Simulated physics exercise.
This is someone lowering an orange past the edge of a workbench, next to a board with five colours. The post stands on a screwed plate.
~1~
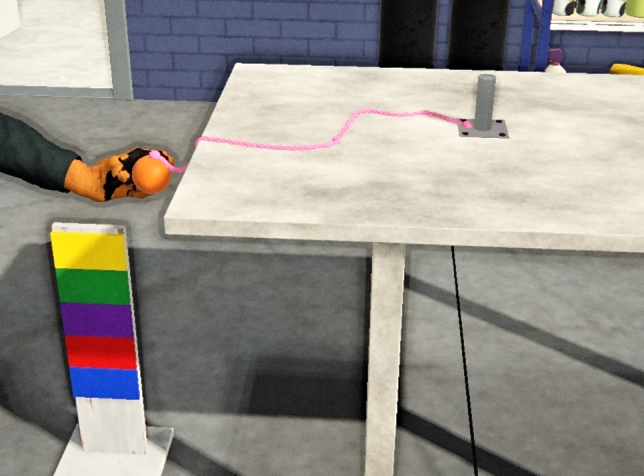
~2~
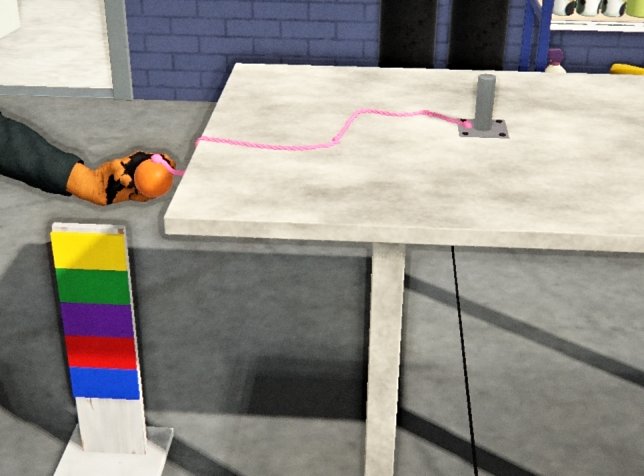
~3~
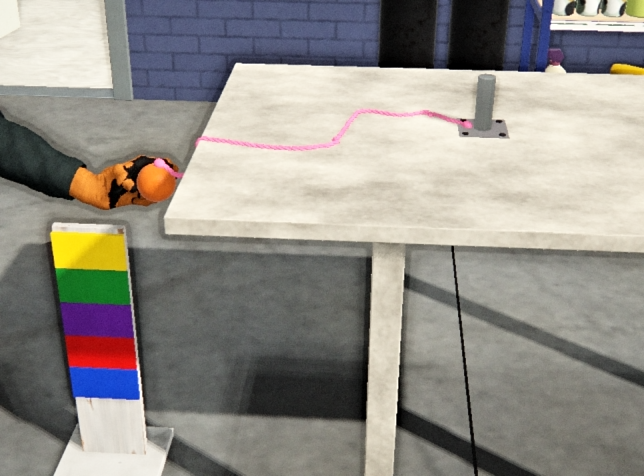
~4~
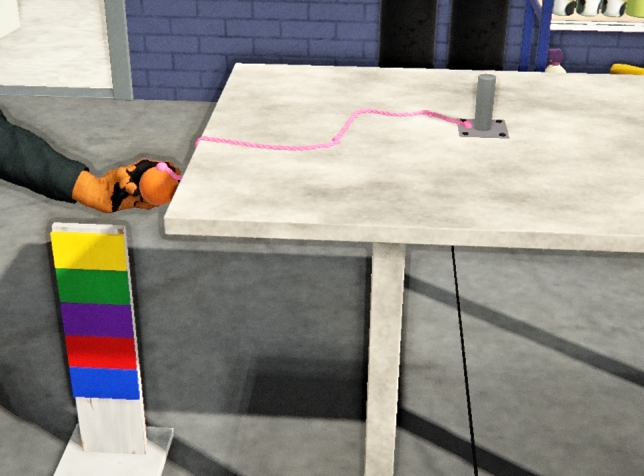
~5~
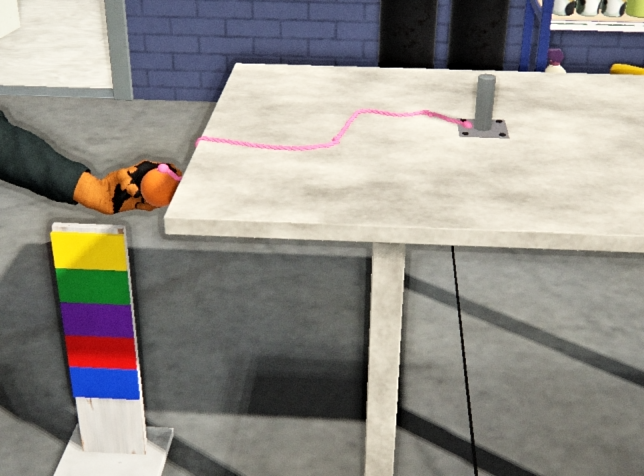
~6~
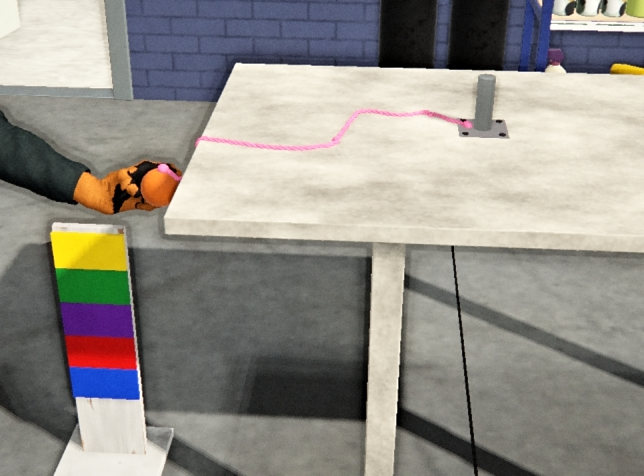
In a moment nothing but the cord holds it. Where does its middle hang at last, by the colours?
Its middle rests at the purple band.
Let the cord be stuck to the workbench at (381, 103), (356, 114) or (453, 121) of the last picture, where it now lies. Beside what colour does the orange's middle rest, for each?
It would be green; green; purple.
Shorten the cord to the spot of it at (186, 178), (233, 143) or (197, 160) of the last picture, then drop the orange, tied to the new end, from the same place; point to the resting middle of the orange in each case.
Near (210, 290), (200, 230) and (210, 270).
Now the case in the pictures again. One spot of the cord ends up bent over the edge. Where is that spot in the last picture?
Near (315, 147).
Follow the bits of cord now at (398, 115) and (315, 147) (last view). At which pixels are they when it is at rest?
Near (361, 125) and (207, 128).
Early on, orange near (208, 285); level with green.
Midway, orange near (220, 304); level with purple.
Finally, orange near (214, 307); level with purple. The purple one.
